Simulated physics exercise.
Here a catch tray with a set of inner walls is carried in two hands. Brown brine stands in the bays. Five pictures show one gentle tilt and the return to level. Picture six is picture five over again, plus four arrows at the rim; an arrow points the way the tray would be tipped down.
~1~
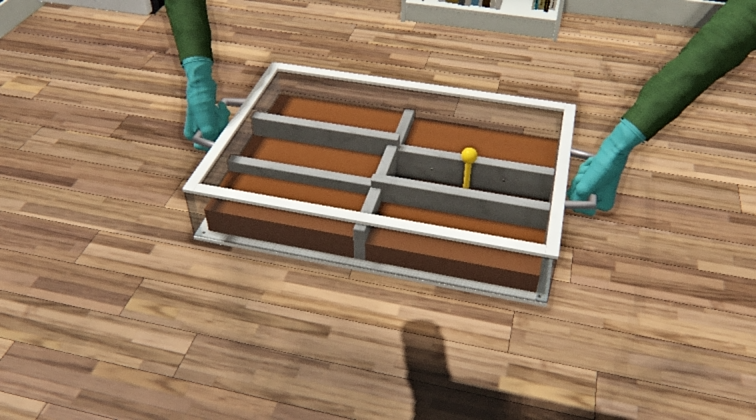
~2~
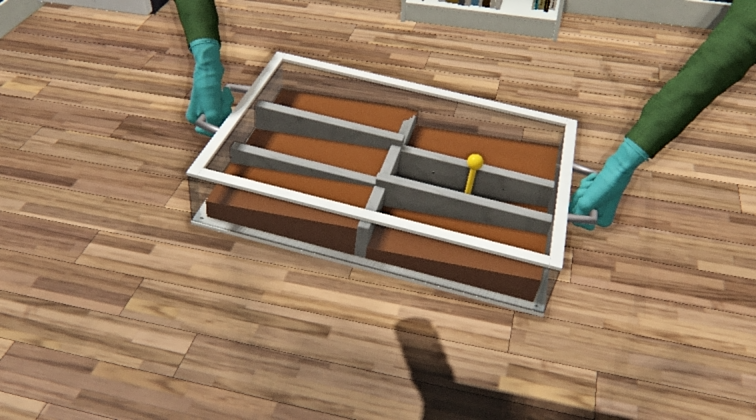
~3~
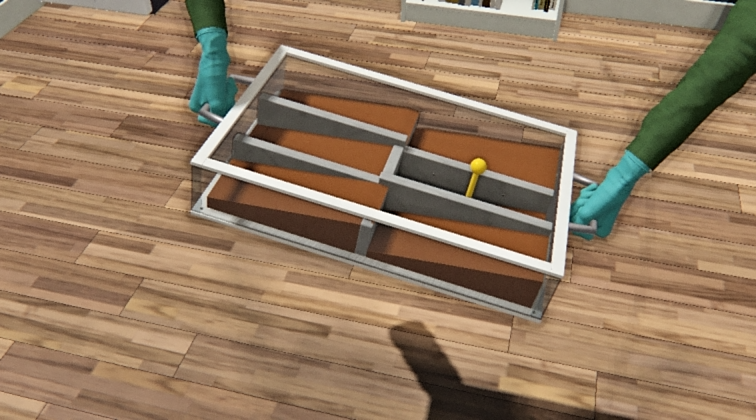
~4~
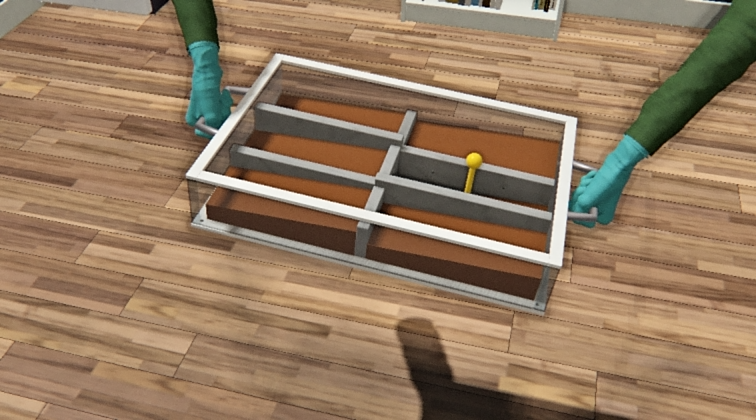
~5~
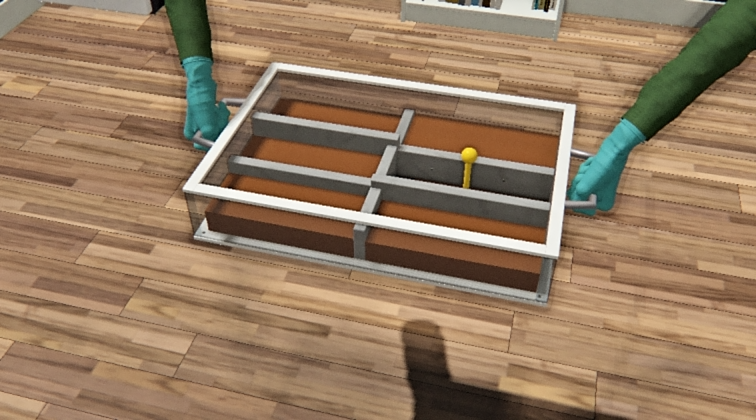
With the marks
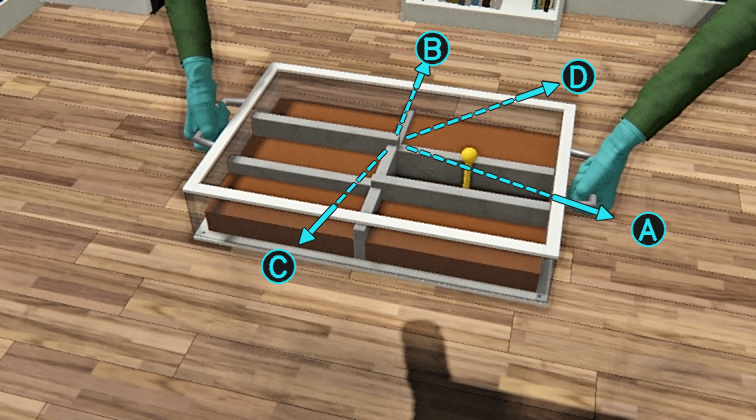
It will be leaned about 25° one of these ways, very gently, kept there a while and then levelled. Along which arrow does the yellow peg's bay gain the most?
Take A.
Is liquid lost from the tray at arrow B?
No, all stays in.
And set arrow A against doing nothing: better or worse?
Arrow A is better.
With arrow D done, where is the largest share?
The back right bay.
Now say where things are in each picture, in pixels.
The tray is level; deepest in the front left bay, at (292, 201), shallowest in the centre right; yellow peg at (469, 156), in the first frame.
Tipped about 6° down to the right; liquid runs over the wall between the back left and back right bays, in the second frame.
Tipped about 10° down to the right; liquid runs over two walls; yellow peg at (479, 167), in the third frame.
Tipped about 5° down to the right; no wall is crossed, in the fourth frame.
The tray is level; deepest in the centre left bay, at (313, 161), shallowest in the centre right; yellow peg at (469, 156), in the fifth frame.
In cyan, A ends at (607, 215); B ends at (425, 63); C ends at (303, 240); D ends at (553, 85).
Choosing A, about 14 % of the liquid ends in the peg's bay; about 33 % goes over the rim.
Choosing B, about 2 % of the liquid ends in the peg's bay; nothing spills.
Choosing C, about 8 % of the liquid ends in the peg's bay; nothing spills.
Choosing D, about 8 % of the liquid ends in the peg's bay; about 31 % goes over the rim.
